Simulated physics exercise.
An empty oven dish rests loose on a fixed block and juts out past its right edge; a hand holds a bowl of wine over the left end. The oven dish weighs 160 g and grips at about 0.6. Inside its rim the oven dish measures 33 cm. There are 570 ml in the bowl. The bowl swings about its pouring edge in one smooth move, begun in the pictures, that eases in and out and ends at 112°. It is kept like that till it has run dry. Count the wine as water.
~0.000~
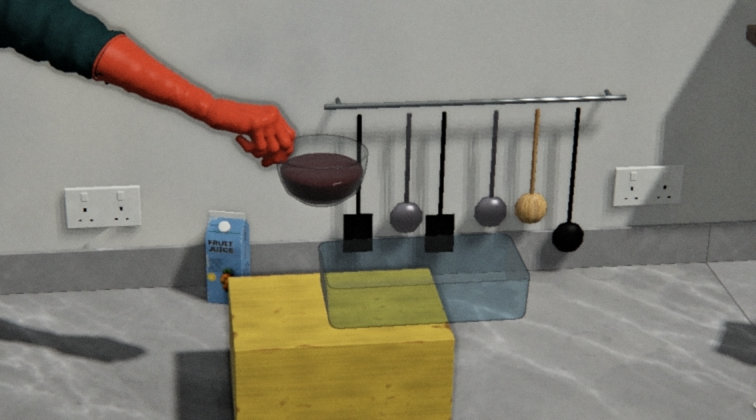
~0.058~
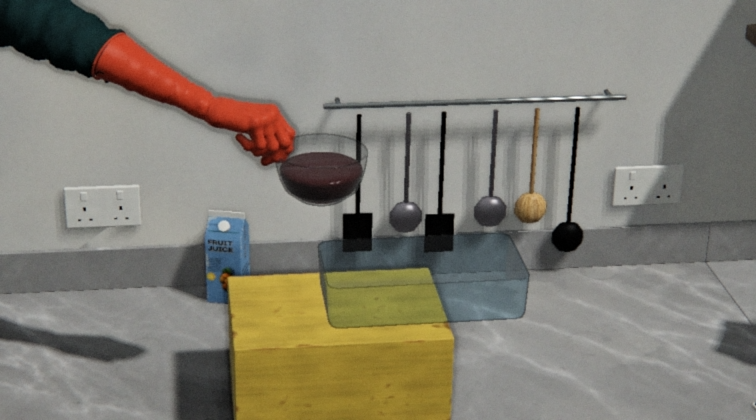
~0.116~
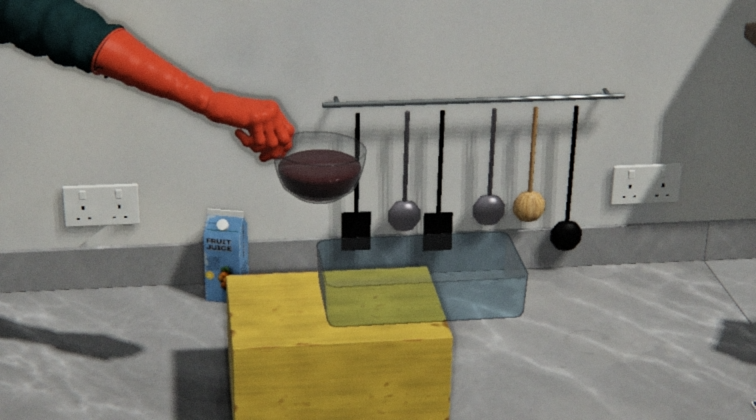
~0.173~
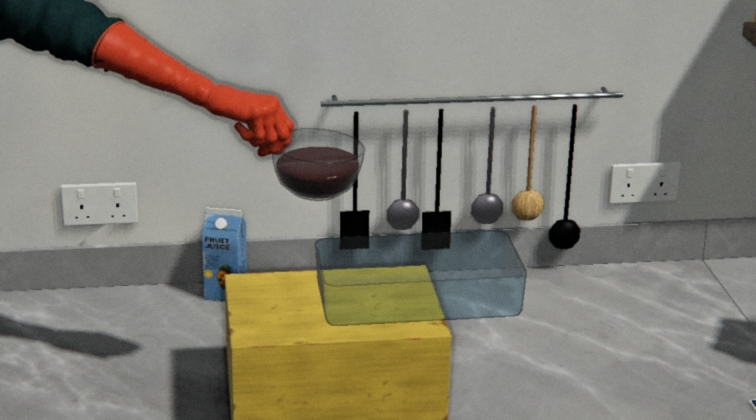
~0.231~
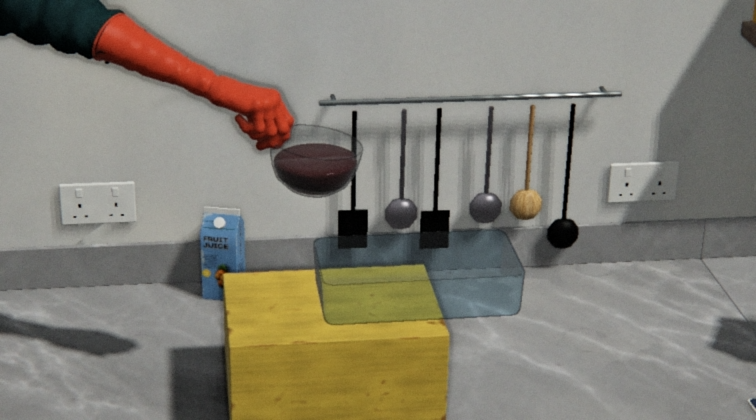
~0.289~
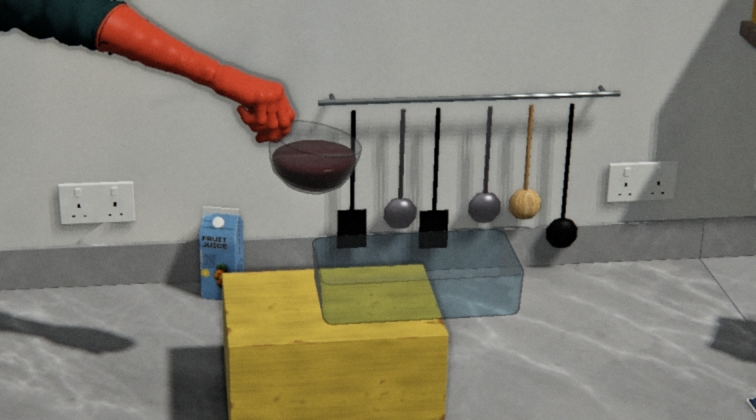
In the video, a red-gloved hand holds a clear bowl of dark red liquid above the left end of a clear dish resting partly on a yellow block, and the bowl tilts slightly as the view shifts a little.
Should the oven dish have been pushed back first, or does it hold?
The oven dish tips over.
Then, 0.76 s in, the tilt is 67° and 64 per cent is still to pour; the oven dish lies level with 2 per cent in it.
Then, 1.10 s in, the tilt is 103° and 4 per cent is still to pour; the oven dish leans 6° with 67 per cent in it.
Then, 1.46 s in, the tilt is 112° and 0 per cent is still to pour; the oven dish leans 60° with 85 per cent in it.
Then, 1.85 s in, the tilt is 112° and 0 per cent is still to pour; the oven dish leans 112° with 1 per cent in it.
Finally, the oven dish leans 180° with 0 per cent in it.
